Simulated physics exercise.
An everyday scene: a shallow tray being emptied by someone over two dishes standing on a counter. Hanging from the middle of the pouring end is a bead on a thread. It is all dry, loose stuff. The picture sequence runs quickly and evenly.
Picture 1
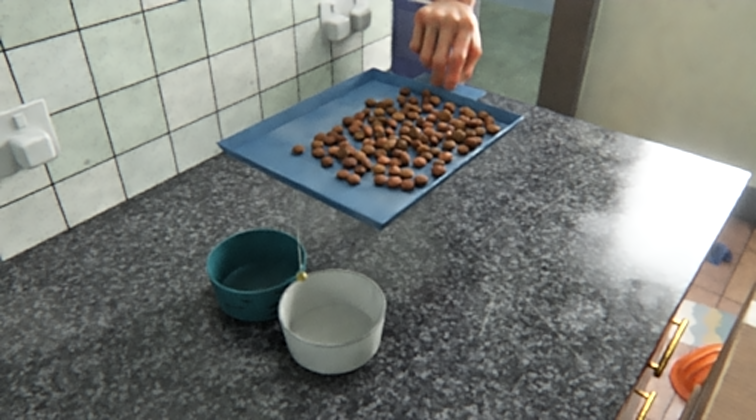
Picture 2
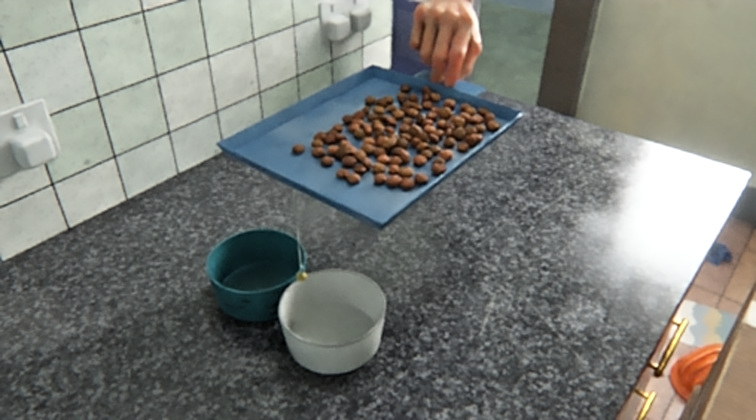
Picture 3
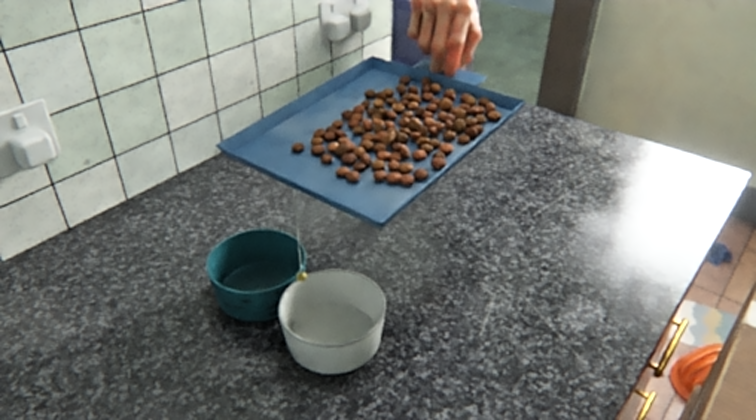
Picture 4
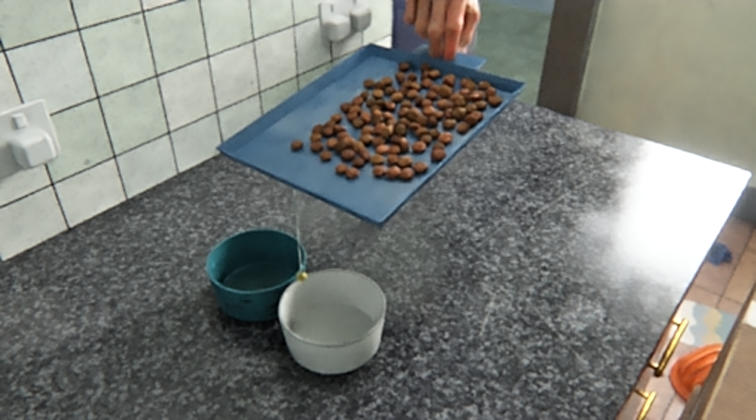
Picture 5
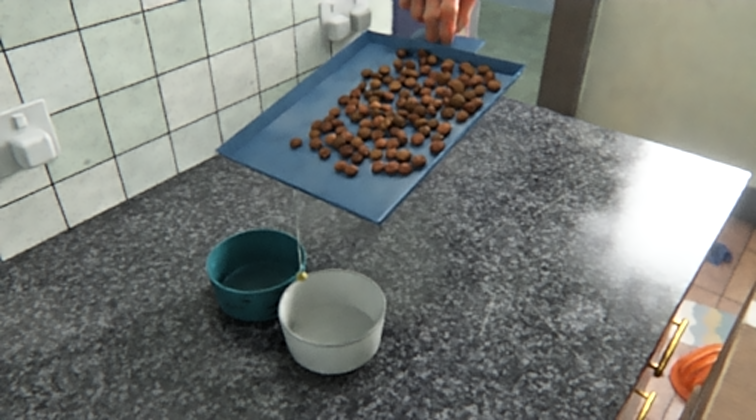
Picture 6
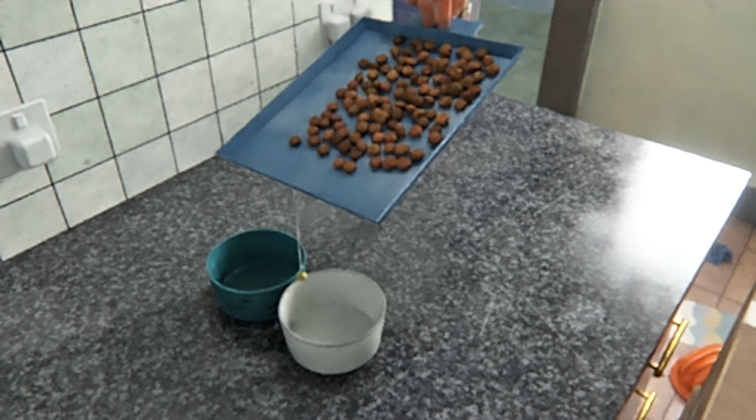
A blue tray of brown kibble tilts steadily as a hand lifts its far end.
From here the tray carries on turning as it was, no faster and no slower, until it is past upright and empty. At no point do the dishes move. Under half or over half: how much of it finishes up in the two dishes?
I expect the catch to be short of a majority.
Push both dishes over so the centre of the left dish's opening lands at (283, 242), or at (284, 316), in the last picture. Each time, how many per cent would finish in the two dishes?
It comes to roughly 0 per cent in one try and roughly 30 per cent in the next.
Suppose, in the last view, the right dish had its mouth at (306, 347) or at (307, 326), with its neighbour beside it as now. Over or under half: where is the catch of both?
Taking the tries in order: A major share, followed by a major share.
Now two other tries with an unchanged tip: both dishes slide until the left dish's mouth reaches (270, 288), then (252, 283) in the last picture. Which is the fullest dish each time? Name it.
The one at left the first time, the one at left the second.
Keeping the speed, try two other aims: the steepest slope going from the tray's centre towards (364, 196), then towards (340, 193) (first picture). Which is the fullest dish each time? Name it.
The first place favours the right of the two, the second the right of the two.
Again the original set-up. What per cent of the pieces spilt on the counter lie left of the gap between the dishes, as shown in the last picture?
90 per cent, about.
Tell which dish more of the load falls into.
It's the one placed left that wins here.
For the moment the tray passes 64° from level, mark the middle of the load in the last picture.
Somewhere about pixel (261, 184).
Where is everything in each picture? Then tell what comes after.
In the first frame, corners of the pouring end at (225, 142) and (381, 217), level; middle of the load at (405, 131), bits of dog kibble; left dish at (221, 298); right dish at (296, 350); bead on its thread at (302, 277).
In the second frame, corners of the pouring end at (225, 143) and (380, 217), level; middle of the load at (405, 129).
In the third frame, corners of the pouring end at (224, 144) and (380, 216), tipped barely, lowest at the left corner; middle of the load at (404, 122).
In the fourth frame, corners of the pouring end at (224, 146) and (378, 215), tipped a little, lowest at the left corner; middle of the load at (403, 113).
In the fifth frame, corners of the pouring end at (224, 148) and (377, 214), tipped a little, lowest at the left corner; middle of the load at (402, 103).
In the sixth frame, corners of the pouring end at (223, 150) and (375, 213), tipped clearly, lowest at the left corner; middle of the load at (408, 97); left dish at (221, 298); right dish at (296, 350).
Soon, tray tipped steeply; about two thirds on the tray; a stray few outside both; about a third in the air.
A while on, tray tipped past a quarter turn; a stray few in the right dish; about a quarter in the left dish; most outside both; a stray few in the air.
Towards the end, tray tipped past a quarter turn; a stray few in the right dish; about a quarter in the left dish; most outside both.
Finally, tray tipped past a quarter turn; a stray few in the right dish; about a quarter in the left dish; most outside both.
